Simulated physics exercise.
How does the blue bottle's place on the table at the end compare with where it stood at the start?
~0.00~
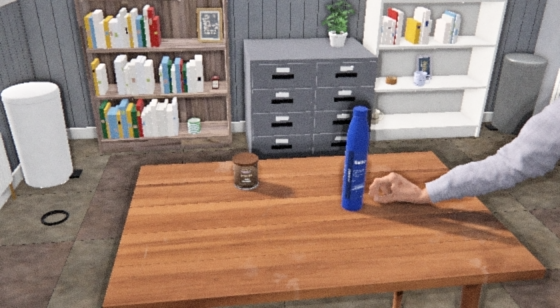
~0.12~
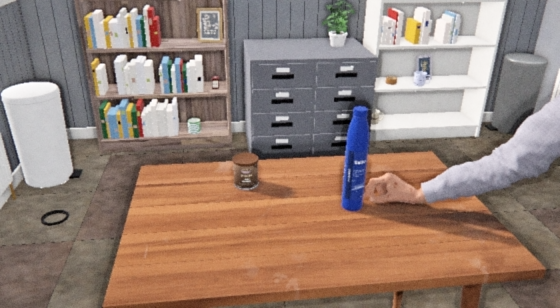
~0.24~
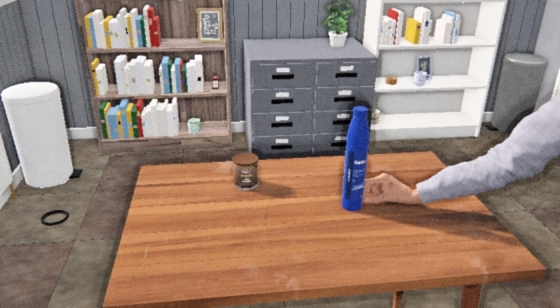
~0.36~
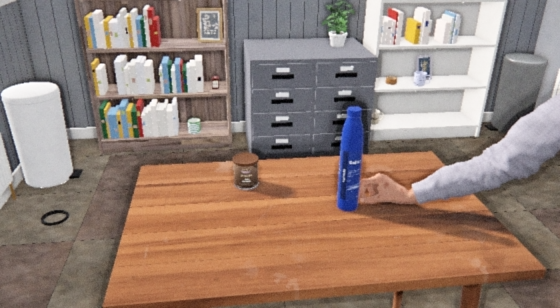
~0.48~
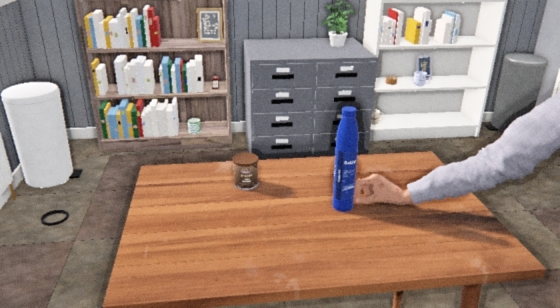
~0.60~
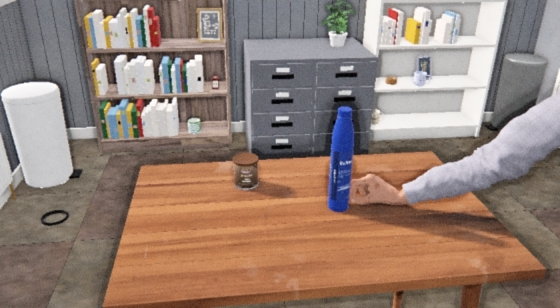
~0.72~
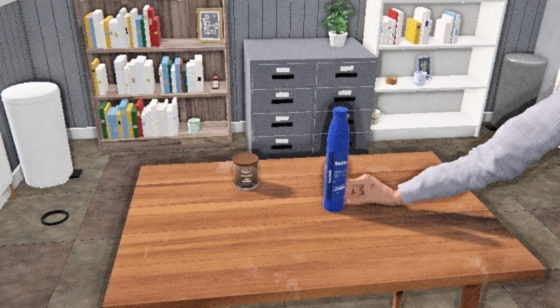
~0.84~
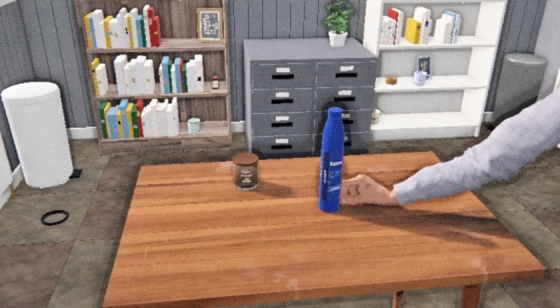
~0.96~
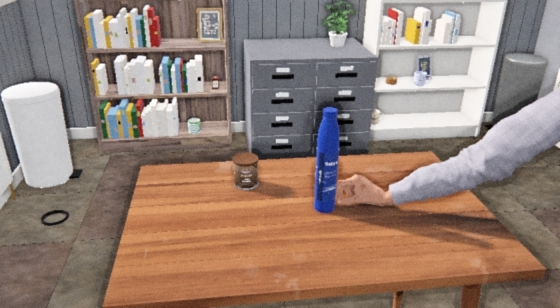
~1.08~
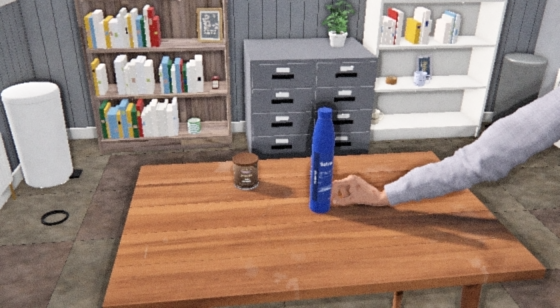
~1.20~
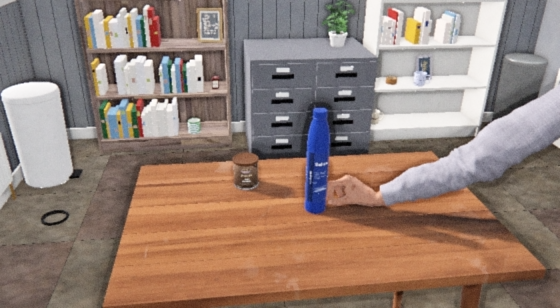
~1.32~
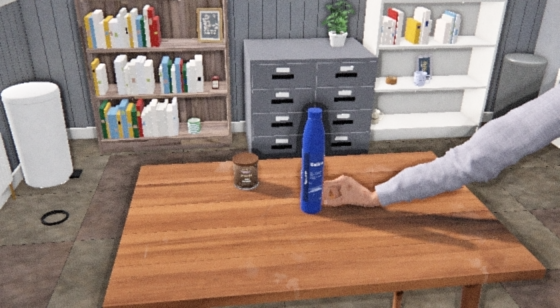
It ends up a short way further left on the table, closer to the brown tin than it was at the start.
